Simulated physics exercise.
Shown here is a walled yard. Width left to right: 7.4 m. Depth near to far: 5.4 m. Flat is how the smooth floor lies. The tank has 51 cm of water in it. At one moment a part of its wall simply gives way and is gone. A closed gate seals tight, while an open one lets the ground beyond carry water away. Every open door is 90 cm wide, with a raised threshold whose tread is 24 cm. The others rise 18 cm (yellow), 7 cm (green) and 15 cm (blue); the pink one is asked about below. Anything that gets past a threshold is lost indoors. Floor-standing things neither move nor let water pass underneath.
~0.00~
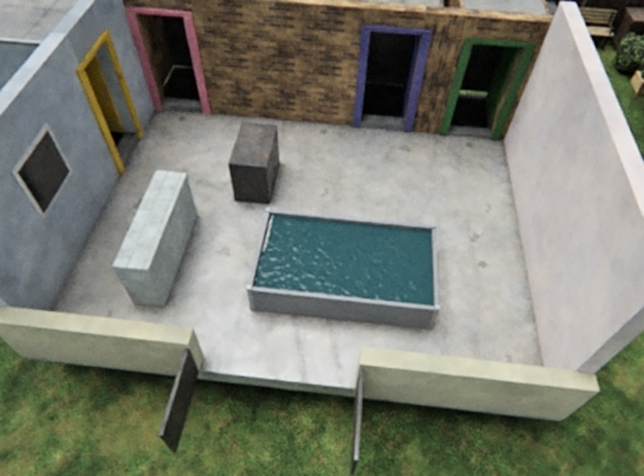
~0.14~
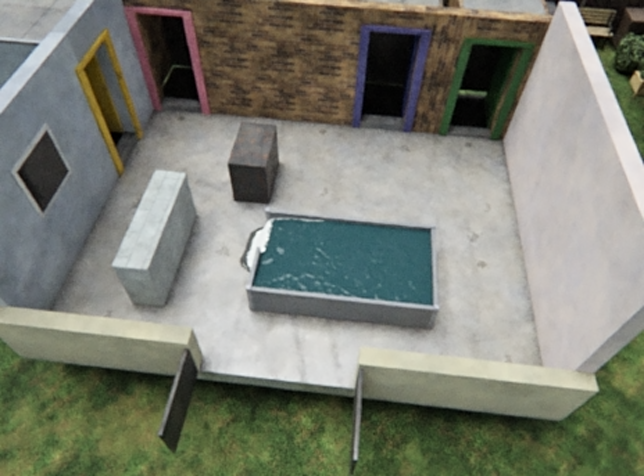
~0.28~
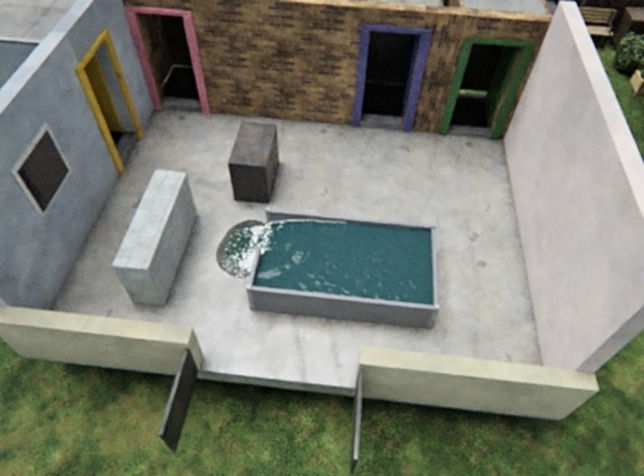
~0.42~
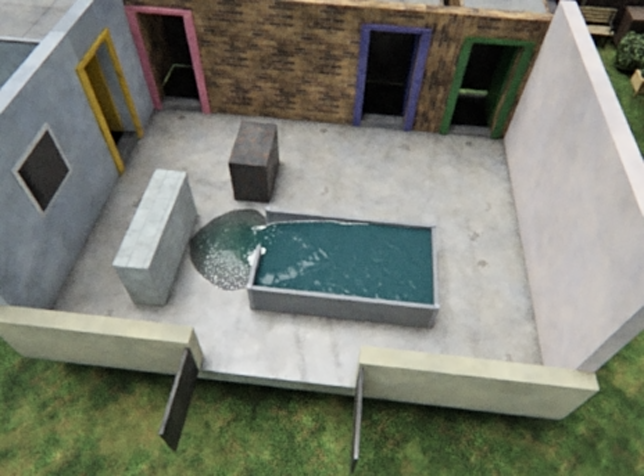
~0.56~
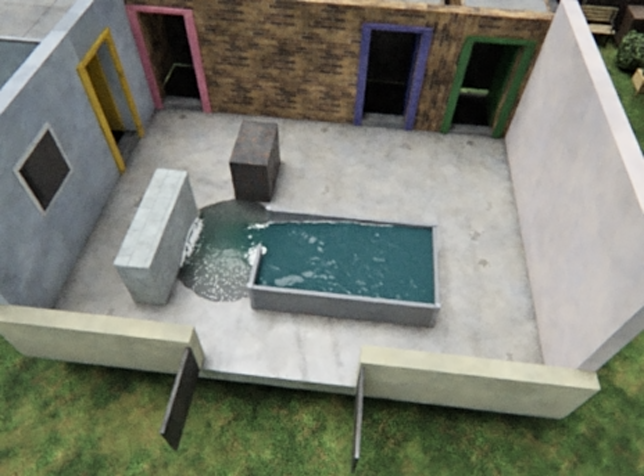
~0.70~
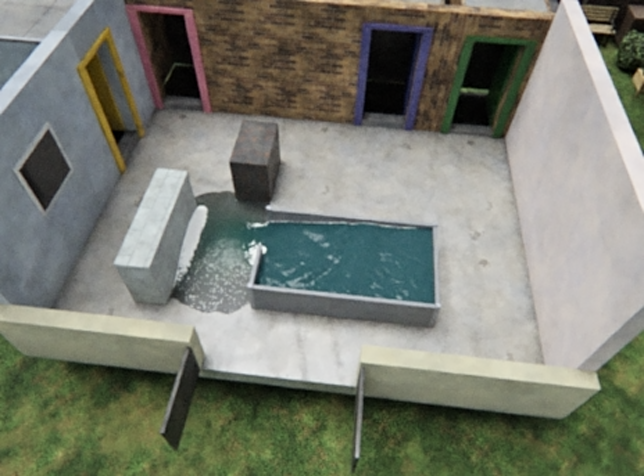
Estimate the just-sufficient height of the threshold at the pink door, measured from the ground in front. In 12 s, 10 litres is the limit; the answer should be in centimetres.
I would say 12.5 cm.
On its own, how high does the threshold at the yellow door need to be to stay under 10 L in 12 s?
For yellow, a step near 8.5 cm.
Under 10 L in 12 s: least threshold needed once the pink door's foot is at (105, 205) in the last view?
About 6.5 cm.
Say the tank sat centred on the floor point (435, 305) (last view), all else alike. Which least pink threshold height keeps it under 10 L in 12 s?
Minimum: Approx. 8.0 cm.
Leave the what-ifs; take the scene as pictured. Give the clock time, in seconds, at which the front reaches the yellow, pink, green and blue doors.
Door yellow: 2.0 seconds; door pink: 2.2 seconds; door green: 8.0 seconds; door blue: 5.0 seconds.
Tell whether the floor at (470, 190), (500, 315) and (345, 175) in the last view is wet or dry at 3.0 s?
In the order asked: Untouched, untouched, untouched.
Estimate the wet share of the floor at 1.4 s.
Some 10 per cent is wet.
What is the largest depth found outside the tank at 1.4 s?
Max depth: Near 32 cm.
After 1.4 s water covers 10 % of the floor, deepest (32 cm) near (196, 240); it has not reached the pink door.
After 3.0 s water covers 35 % of the floor, deepest (28 cm) near (196, 240); 14 cm at the pink door, 0 litres in over its 14 cm threshold.
After 12.0 s water covers 95 % of the floor, deepest (10 cm) near (40, 333); 7 cm at the pink door, 5 litres in over its 14 cm threshold.
At the pink door as built, the water arrived by 2.2 s and peaked near 17 cm at 3.8 s.
Run again over the same 12 s with other heights there, 16 litres in over 11.5 cm, 2 litres over 15.5 cm. The limit of 10 litres is kept from about 12.5 cm up.
